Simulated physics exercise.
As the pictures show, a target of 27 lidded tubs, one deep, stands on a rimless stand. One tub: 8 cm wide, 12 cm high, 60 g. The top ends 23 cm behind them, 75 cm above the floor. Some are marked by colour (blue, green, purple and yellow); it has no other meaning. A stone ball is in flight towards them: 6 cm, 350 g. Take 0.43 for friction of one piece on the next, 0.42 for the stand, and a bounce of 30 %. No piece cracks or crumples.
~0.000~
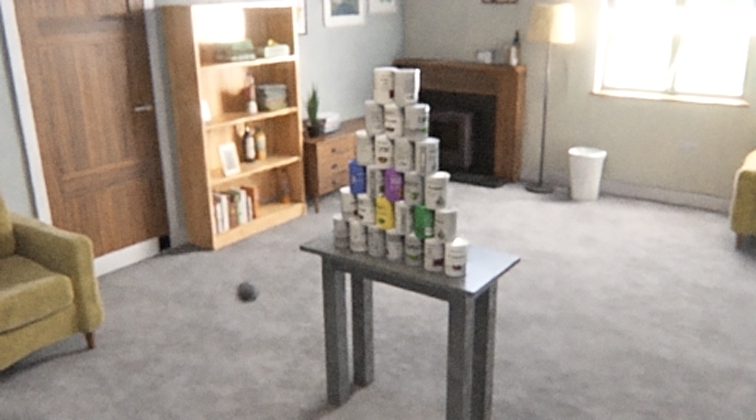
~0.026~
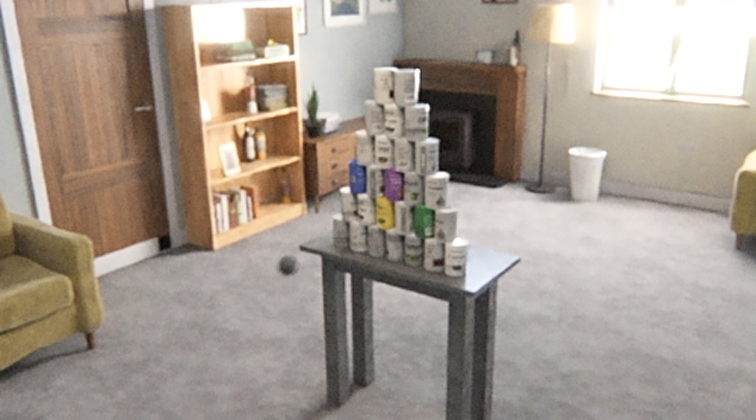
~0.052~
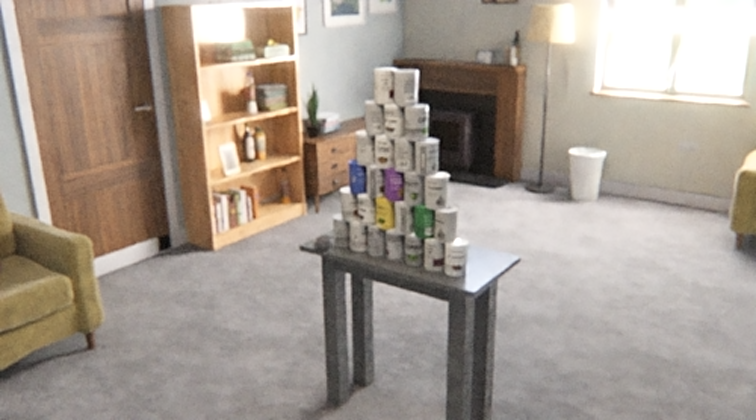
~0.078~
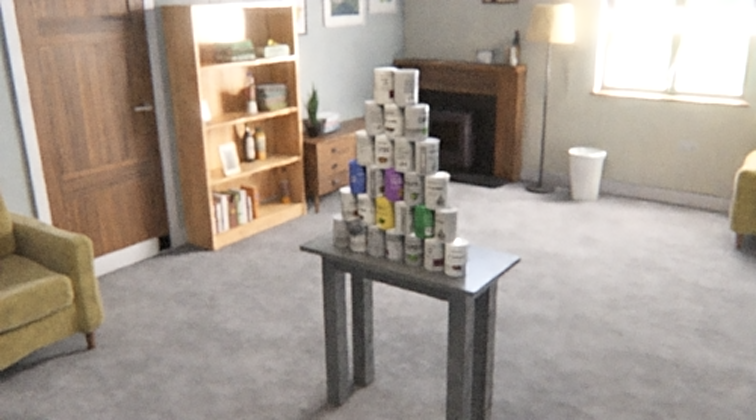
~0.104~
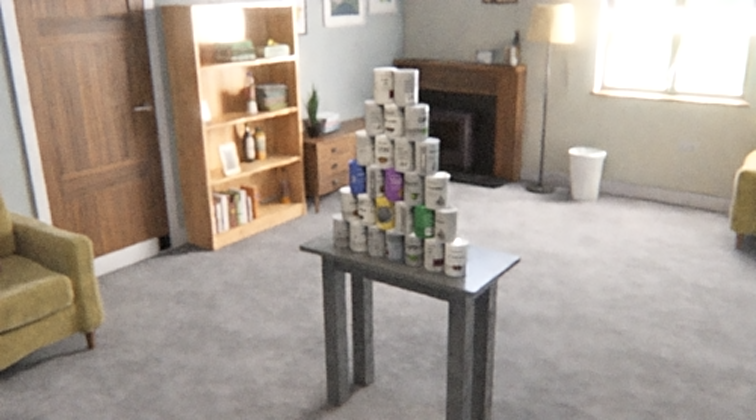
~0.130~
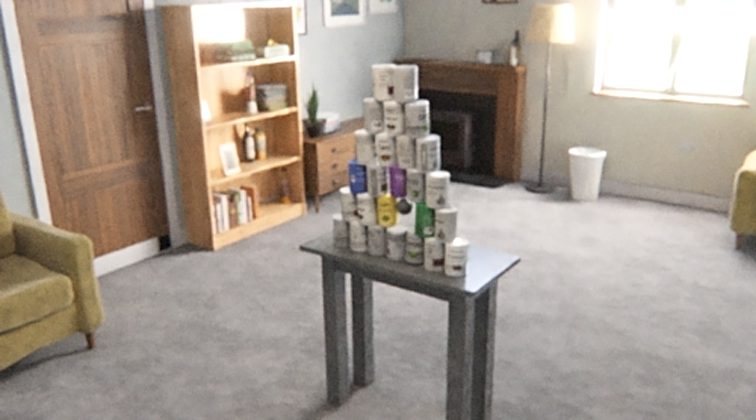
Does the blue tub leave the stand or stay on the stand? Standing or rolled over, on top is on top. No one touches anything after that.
That tub is still on top.
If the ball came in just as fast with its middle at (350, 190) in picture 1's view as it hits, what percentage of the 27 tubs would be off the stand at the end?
In that case 40 per cent.
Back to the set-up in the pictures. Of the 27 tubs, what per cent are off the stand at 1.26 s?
By then 45 per cent.
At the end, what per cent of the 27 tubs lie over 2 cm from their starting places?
65 per cent.
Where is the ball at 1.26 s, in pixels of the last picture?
Around (667, 180).
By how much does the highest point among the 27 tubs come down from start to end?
Some 36 cm lower.
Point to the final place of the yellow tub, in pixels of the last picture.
At about (451, 336).
After 0.58 s, ball still moving; 4 of the 27 tubs off the stand; blue tub 14 mm from its place; purple tub on its side.
After 1.26 s, ball still moving; 12 of the 27 tubs off the stand; blue tub 15 mm from its place; yellow tub on its side.
In the end (2.1 s), ball rolling away; 14 of the 27 tubs off the stand; blue tub 14 mm from its place; yellow tub on its side; purple tub on its side. From the last view, middles, blue tub near (356, 176), yellow tub near (450, 336).
